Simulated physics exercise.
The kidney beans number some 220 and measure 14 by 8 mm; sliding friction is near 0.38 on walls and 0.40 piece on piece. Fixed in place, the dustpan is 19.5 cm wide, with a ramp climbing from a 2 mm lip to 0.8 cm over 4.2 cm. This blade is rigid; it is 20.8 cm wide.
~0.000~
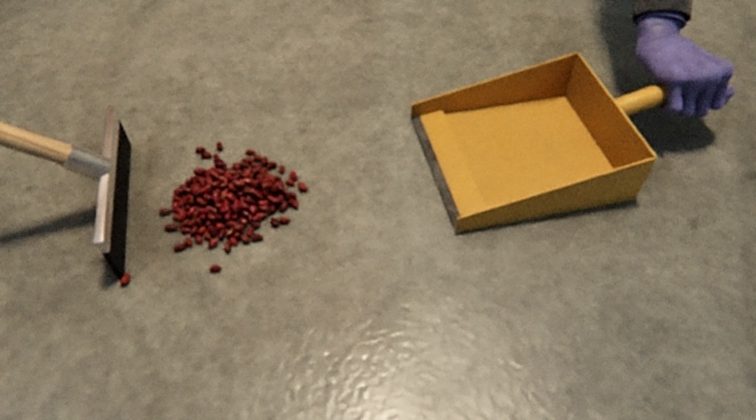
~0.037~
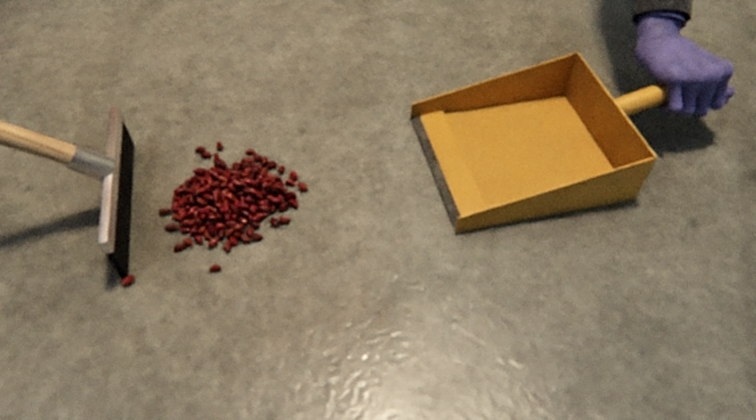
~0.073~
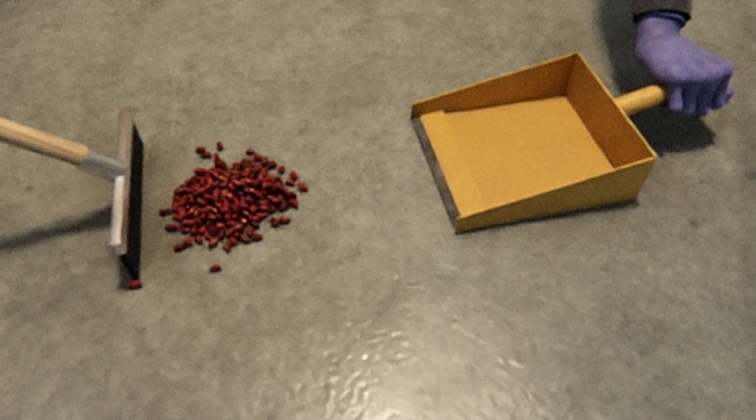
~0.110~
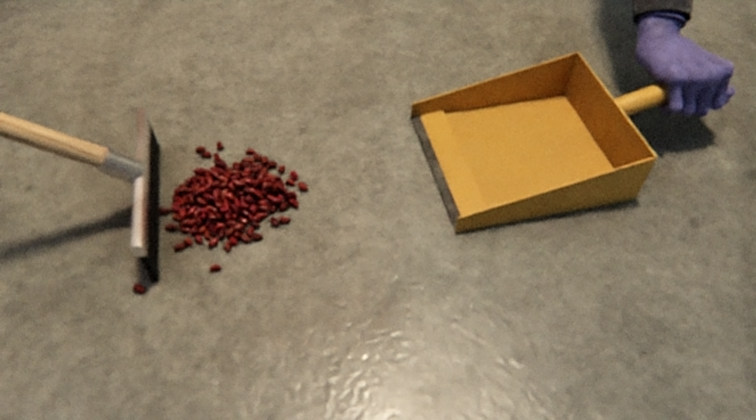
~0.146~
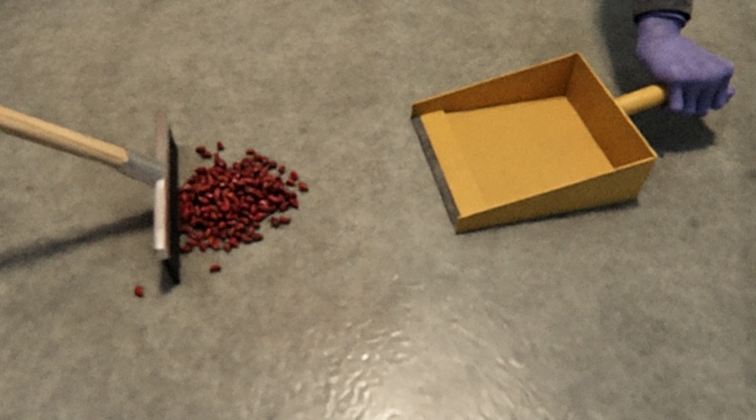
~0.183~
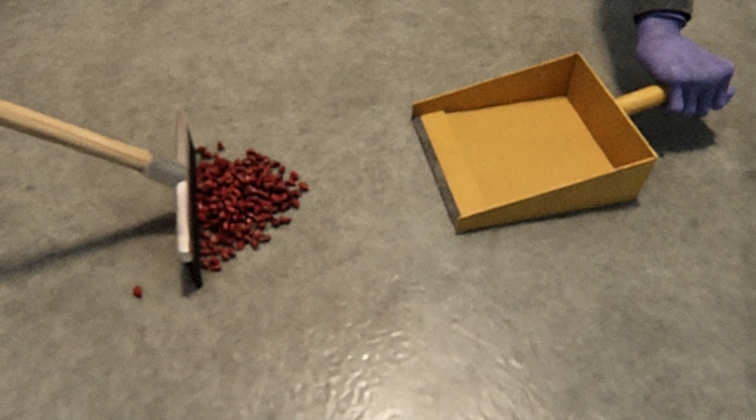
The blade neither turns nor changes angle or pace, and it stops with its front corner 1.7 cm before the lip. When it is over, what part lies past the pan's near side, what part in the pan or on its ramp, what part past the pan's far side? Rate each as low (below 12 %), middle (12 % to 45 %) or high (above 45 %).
Near side - middle, pan - middle, far side - low.
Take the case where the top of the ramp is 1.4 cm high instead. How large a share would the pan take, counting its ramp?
In that case some 30 per cent.
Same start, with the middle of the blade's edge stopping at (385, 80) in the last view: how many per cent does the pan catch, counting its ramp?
Some 10 percent.
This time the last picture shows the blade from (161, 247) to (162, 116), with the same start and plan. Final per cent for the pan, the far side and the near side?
The pan gets 45, the far side 5 and the near side 15.
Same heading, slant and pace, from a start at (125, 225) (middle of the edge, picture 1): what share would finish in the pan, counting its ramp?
Around 15 %.
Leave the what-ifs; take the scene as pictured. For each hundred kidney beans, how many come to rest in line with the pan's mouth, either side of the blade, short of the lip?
It comes to some 35 percent.
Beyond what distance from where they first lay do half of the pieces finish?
That distance is around 28 cm.
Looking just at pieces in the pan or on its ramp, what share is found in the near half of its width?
Estimate: Close to 90 %.
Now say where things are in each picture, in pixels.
In the first picture, blade from (103, 246) to (114, 115), moved 0.0 cm, 0 of the pieces shifted so far; middle of the pieces at (231, 197); pan at (531, 154).
In the second picture, blade from (107, 247) to (117, 115), moved 0.4 cm, 0 of the pieces shifted so far; middle of the pieces at (231, 197).
In the third picture, blade from (119, 248) to (127, 116), moved 1.7 cm, 1 of the pieces shifted so far; middle of the pieces at (231, 197).
In the fourth picture, blade from (140, 250) to (145, 118), moved 3.8 cm, 1 of the pieces shifted so far; middle of the pieces at (231, 196).
In the fifth picture, blade from (163, 253) to (163, 119), moved 6.1 cm, 30 of the pieces shifted so far; middle of the pieces at (231, 196).
In the sixth picture, blade from (186, 255) to (182, 121), moved 8.5 cm, 171 of the pieces shifted so far; middle of the pieces at (238, 194); pan at (531, 154). Its pace works out near 0.64 m/s, heading 20 degrees towards the viewer's side.
After 0.41 s, middle of the blade 15 cm from the lip; 0 % over the lip, far side 5 %, near side 10 %.
After 0.55 s, middle of the blade 6 cm from the lip; 0 % over the lip, far side 5 %, near side 20 %.
After 0.83 s, middle of the blade 2 cm from the lip; 30 % over the lip, far side 5 %, near side 25 %.
By 3.0 s all is still; near side 25 %, pan 30 %, far side 5 %, in front of the lip or behind the blade 35 %.
